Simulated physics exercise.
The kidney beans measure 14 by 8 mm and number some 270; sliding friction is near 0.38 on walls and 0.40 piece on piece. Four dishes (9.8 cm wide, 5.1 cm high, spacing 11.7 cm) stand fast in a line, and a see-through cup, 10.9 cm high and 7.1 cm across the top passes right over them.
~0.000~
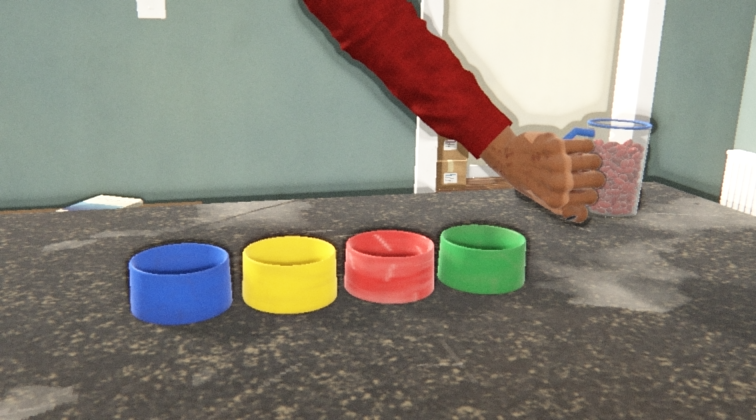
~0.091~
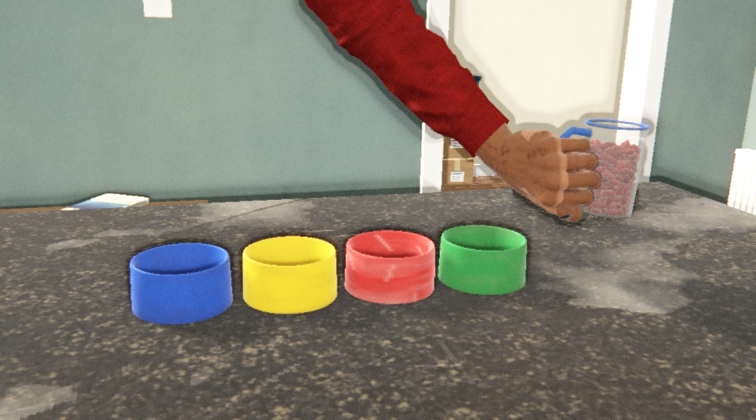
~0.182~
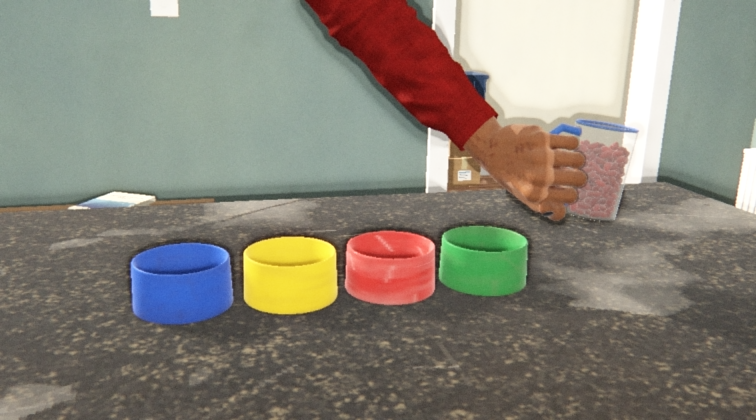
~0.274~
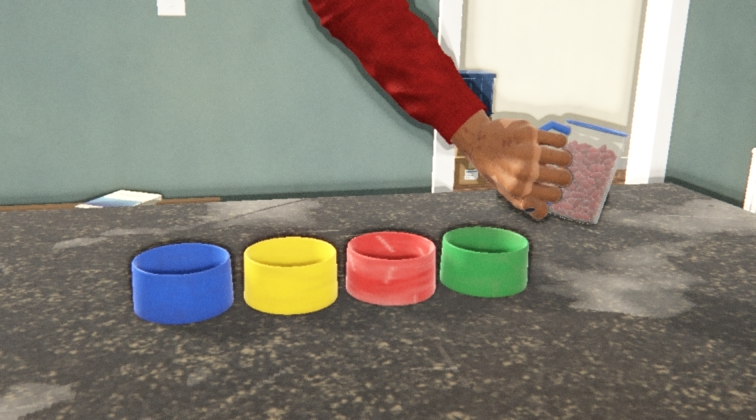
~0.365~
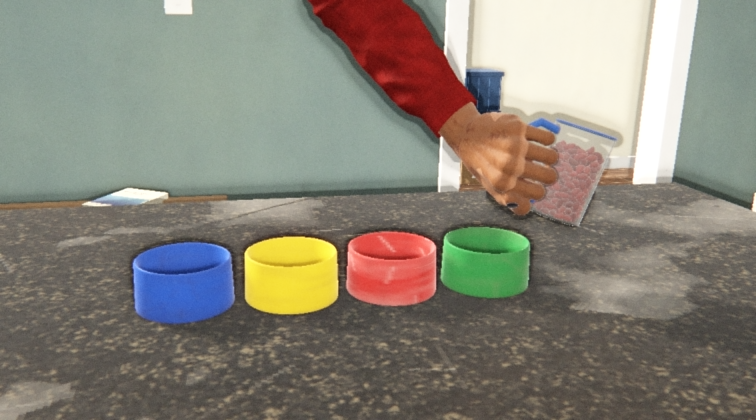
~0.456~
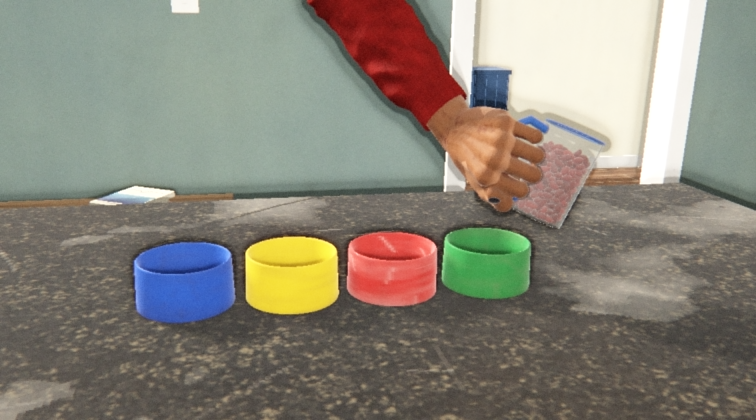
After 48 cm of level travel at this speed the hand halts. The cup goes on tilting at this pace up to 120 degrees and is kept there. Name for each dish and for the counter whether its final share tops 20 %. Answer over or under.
Red under, blue under, green under, yellow over, counter under.
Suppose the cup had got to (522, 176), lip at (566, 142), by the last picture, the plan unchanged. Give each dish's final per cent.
Red 0; blue 0; green 0; yellow 100.
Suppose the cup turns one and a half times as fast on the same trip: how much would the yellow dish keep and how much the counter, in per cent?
In that case yellow 10, counter 20.
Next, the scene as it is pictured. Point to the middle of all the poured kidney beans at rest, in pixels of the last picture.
Around (293, 274).
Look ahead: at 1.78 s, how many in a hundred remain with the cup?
Roughly 95 per cent.
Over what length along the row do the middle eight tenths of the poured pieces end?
Some 6 cm.
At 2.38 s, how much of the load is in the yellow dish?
About 70 per cent by then.
After 1.25 s, tilt 68 degrees; cup holds 100 %.
After 1.78 s, tilt 98 degrees; cup holds 95 %.
After 2.38 s, tilt 120 degrees; cup holds 25 %, yellow 70 %.
In the end, at 3.1 s, red 0 %, blue 0 %, green 0 %, yellow 95 %, counter 5 %.
